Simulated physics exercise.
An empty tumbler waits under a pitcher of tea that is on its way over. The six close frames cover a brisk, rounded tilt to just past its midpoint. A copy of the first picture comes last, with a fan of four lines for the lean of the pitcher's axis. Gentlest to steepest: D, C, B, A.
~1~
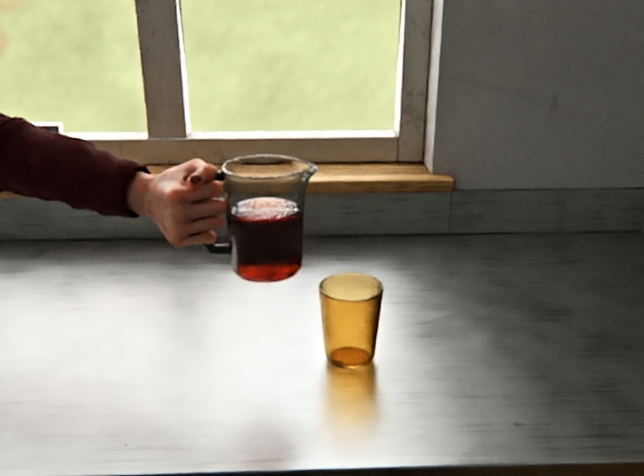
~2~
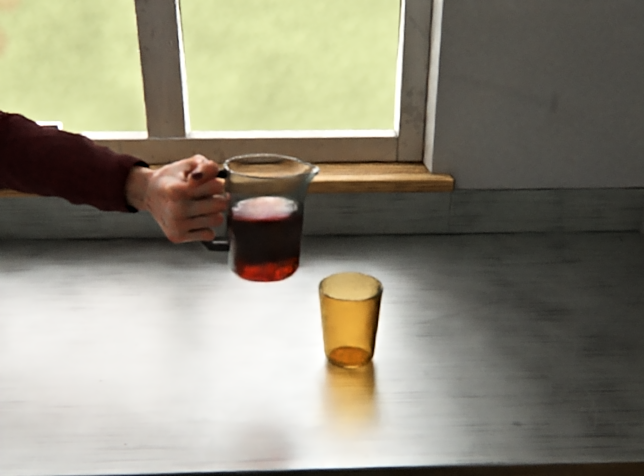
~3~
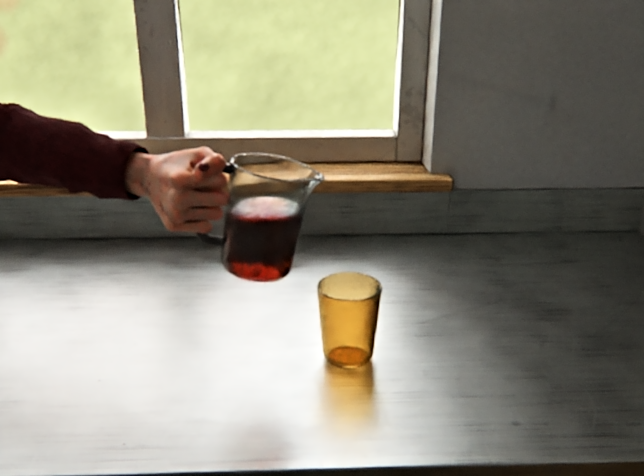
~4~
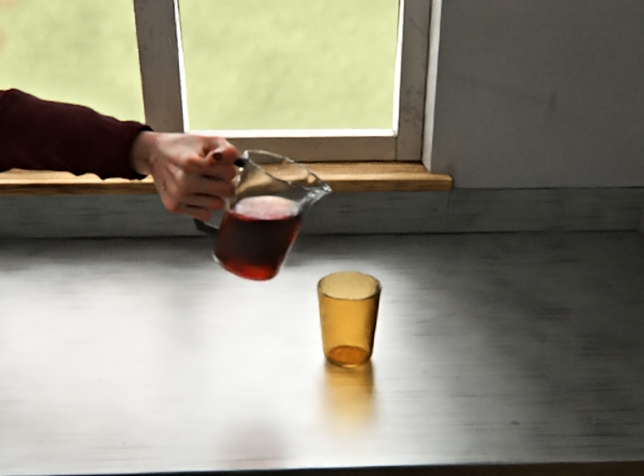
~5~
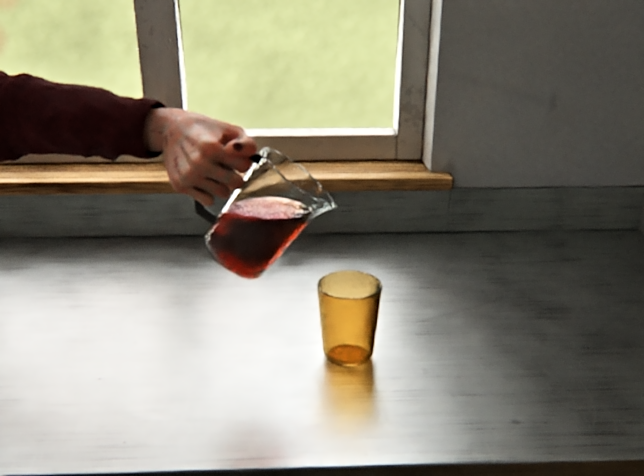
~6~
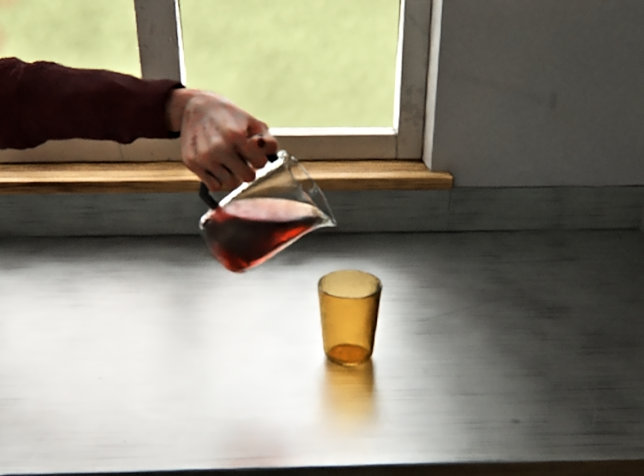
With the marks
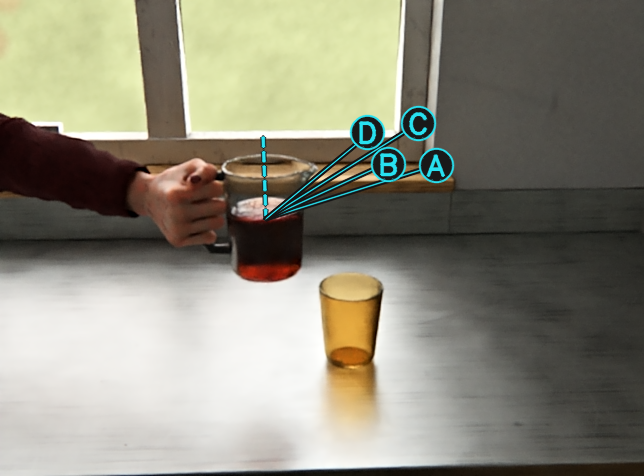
A hand tilts a glass pitcher of tea steadily rightward above an empty amber tumbler.
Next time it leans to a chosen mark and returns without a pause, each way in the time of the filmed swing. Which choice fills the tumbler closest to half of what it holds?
Best: A.
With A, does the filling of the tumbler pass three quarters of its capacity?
No, less.
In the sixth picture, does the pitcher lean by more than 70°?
No, it does not.
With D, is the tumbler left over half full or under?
Under.
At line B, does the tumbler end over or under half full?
Under half.
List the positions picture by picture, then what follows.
Upright, lip at (316, 168); rim of the tumbler round (351, 286); nothing has left yet, in the first frame.
Tipped about 3°, lip at (318, 170); nothing has left yet, in the second frame.
Tipped about 11°, lip at (323, 177); nothing has left yet, in the third frame.
Tipped about 23°, lip at (330, 190); nothing has left yet, in the fourth frame.
Tipped about 37°, lip at (336, 206); nothing has left yet, in the fifth frame.
Tipped about 53°, lip at (336, 223); nothing has left yet, in the sixth frame.
In cyan, A at (419, 170); B at (371, 170); C at (403, 132); D at (355, 144).
With A, the tumbler ends with about 50 % of what it can hold.
With B, the tumbler ends with about 30 % of what it can hold.
With C, the tumbler ends with about 15 % of what it can hold.
With D, the tumbler ends with about 4 % of what it can hold.
